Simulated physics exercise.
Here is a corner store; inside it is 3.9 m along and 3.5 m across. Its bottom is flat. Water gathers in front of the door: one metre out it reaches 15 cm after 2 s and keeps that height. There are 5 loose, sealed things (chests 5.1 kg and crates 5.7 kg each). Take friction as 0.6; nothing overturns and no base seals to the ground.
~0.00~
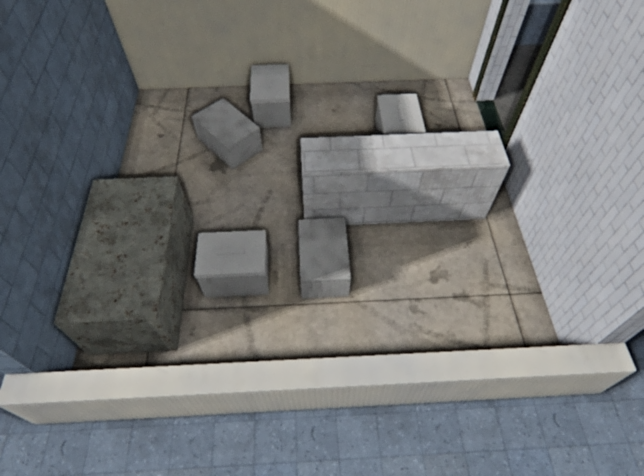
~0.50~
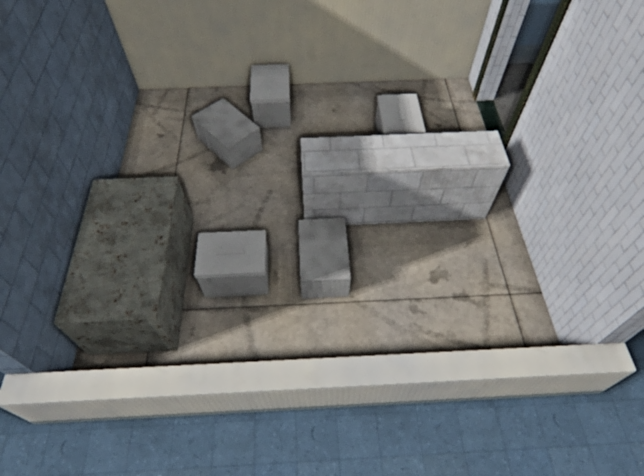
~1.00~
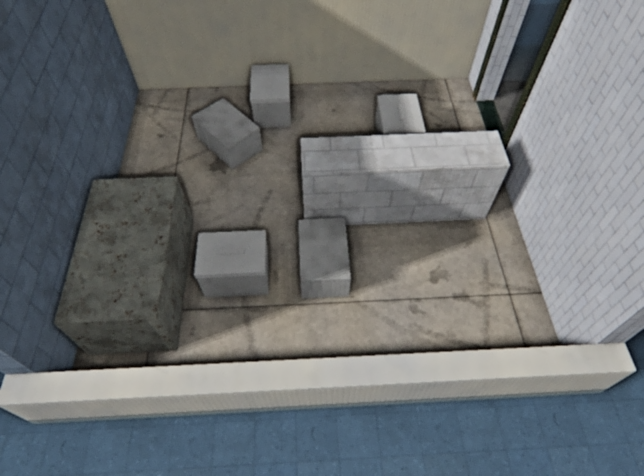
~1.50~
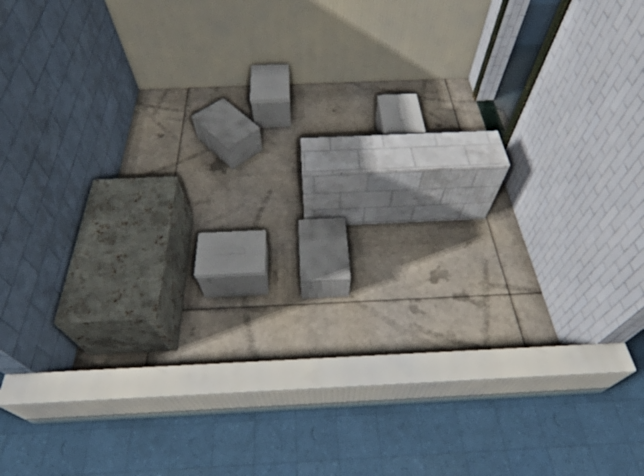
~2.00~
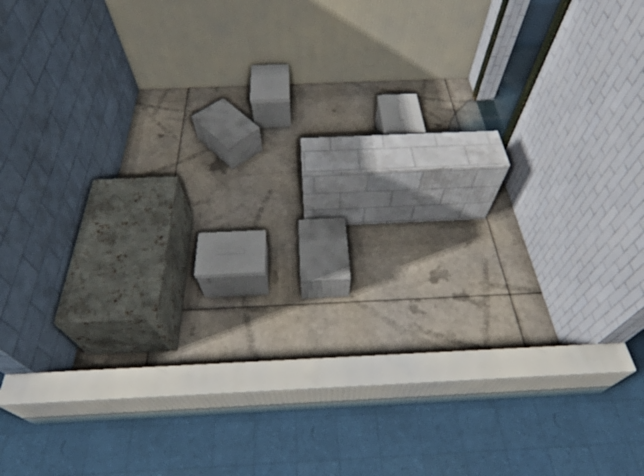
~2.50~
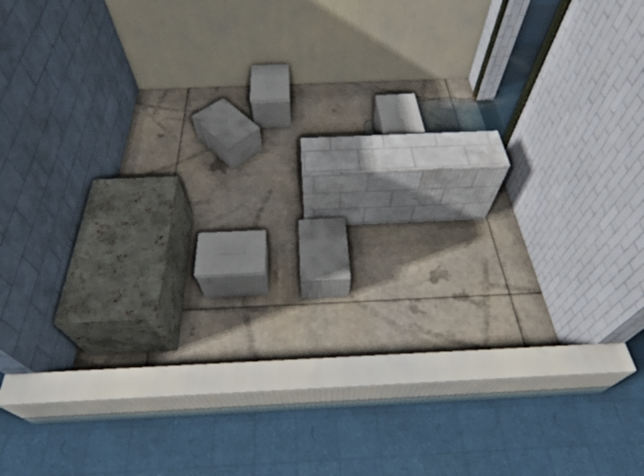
Blue water spreading across the tiled ground outside a walled room, then seeping in by the doorway, while the grey blocks stay still.
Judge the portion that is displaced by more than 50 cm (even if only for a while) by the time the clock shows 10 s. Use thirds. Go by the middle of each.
Share: At least two thirds.
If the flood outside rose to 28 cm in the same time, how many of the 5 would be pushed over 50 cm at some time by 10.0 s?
In that case 5 of them.
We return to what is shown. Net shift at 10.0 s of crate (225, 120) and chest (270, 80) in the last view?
In that order: 80 cm, 80 cm.
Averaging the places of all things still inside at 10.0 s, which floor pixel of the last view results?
Around (261, 245).
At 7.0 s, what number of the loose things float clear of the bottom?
At that moment 3.
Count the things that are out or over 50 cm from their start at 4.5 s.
I count 1.
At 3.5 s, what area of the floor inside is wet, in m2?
Some 3.5 m2.
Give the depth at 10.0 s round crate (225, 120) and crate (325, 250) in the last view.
About 9 and 2 cm.
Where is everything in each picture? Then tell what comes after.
In the first frame, a chest at (401, 113), on the bottom; a chest at (270, 81), on the bottom; water covers 0.0 m2; 0 of 5 have shifted.
In the second frame, a chest at (401, 113), on the bottom; a chest at (270, 81) rests on the ground; water covers 0.0 m2; 0 of 5 have shifted.
In the third frame, a chest at (401, 113) rests on the ground; a chest at (270, 81), on the bottom; water covers 0.0 m2; 0 of 5 have shifted.
In the fourth frame, a chest at (401, 113), on the bottom; a chest at (270, 81), on the bottom; 0.0 m2 under water; 0 of 5 have shifted.
In the fifth frame, a chest at (401, 113) rests on the ground; a chest at (270, 81) rests on the ground; 0.2 m2 under water; 0 of 5 have shifted.
In the sixth frame, a chest at (400, 113), on the bottom; a chest at (270, 81) rests on the ground; 0.8 m2 under water; 0 of 5 have shifted.
After 3.5 s 1 of 5 are over 50 cm from their spots; 0 afloat.
After 4.5 s 1 of 5 are over 50 cm from their spots; 1 afloat.
After 7.0 s 3 of 5 are over 50 cm from their spots; 3 afloat.
After 10.0 s 4 of 5 are over 50 cm from their spots, and 4 have been at some point; 4 afloat.
